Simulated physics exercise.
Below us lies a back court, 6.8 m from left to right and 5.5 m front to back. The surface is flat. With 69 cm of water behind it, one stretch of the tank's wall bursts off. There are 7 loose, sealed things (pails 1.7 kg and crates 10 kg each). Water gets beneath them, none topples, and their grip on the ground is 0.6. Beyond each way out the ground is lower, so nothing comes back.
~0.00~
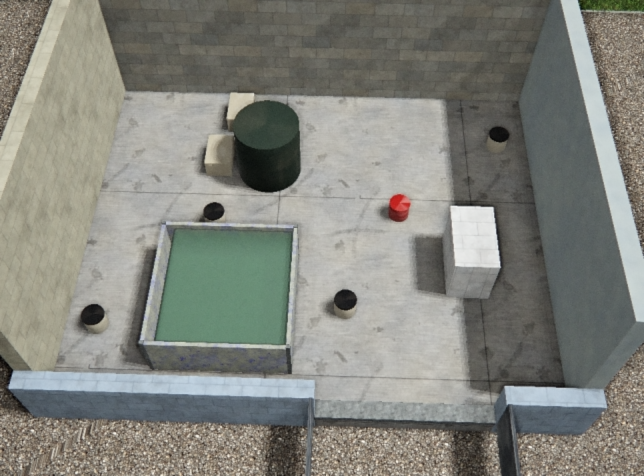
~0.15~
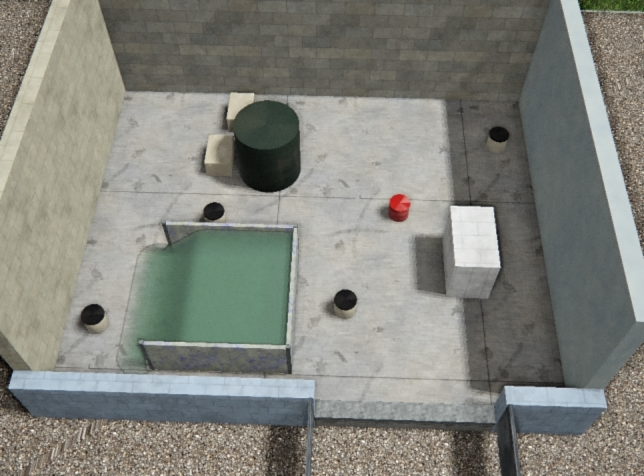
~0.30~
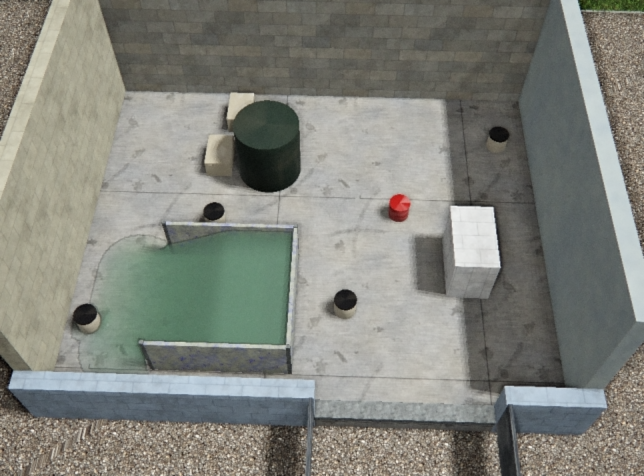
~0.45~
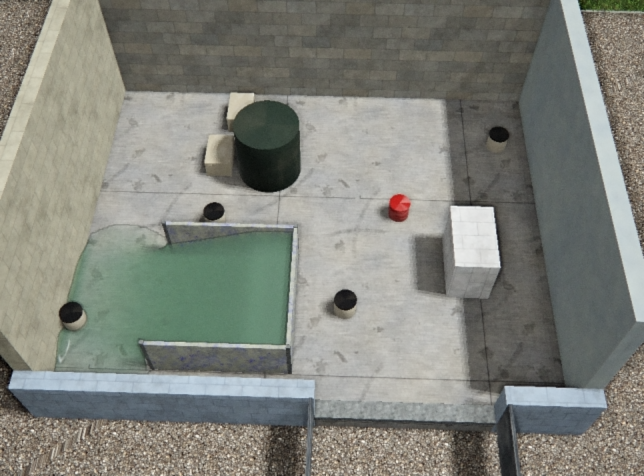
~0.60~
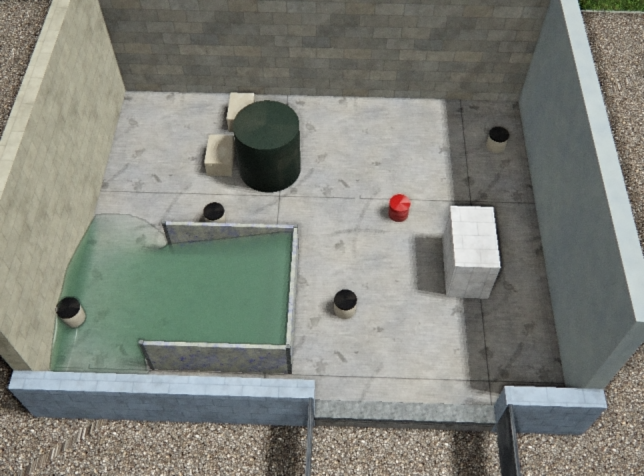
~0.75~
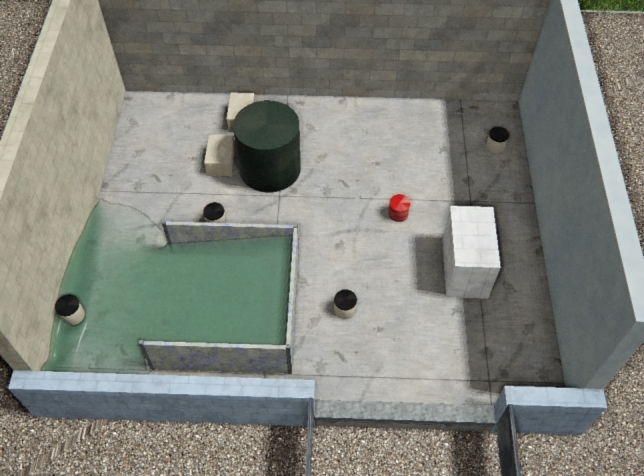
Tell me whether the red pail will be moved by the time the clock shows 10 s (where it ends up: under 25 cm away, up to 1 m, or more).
Red pail slides a little.
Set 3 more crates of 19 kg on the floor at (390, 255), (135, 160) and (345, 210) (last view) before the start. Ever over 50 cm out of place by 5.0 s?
In that order: Less, past it, under.
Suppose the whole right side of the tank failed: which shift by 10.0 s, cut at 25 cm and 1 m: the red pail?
In that case the red pail ends far away.
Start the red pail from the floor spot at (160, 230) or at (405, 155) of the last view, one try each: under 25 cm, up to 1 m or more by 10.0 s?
In that order: It gets carried off; it ends far away.
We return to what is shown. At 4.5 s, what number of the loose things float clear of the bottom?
At that moment 2.
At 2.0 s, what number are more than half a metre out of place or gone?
By then 1.
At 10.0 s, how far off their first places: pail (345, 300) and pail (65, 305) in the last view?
In turn: 20 cm, 450 cm.
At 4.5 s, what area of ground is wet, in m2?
Some 29 m2.
After 2.0 s the red pail is near (400, 203), 0.0 m from its start, aground; 0 of 7 are out; 1 afloat.
After 4.5 s the red pail is near (400, 203), 0.0 m from its start, aground; 0 of 7 are out; 2 afloat.
After 7.0 s the red pail is near (400, 203), 0.0 m from its start, aground; 0 of 7 are out; 3 afloat.
After 10.0 s the red pail is near (360, 199), 0.6 m from its start, afloat; 0 of 7 are out; 7 afloat.
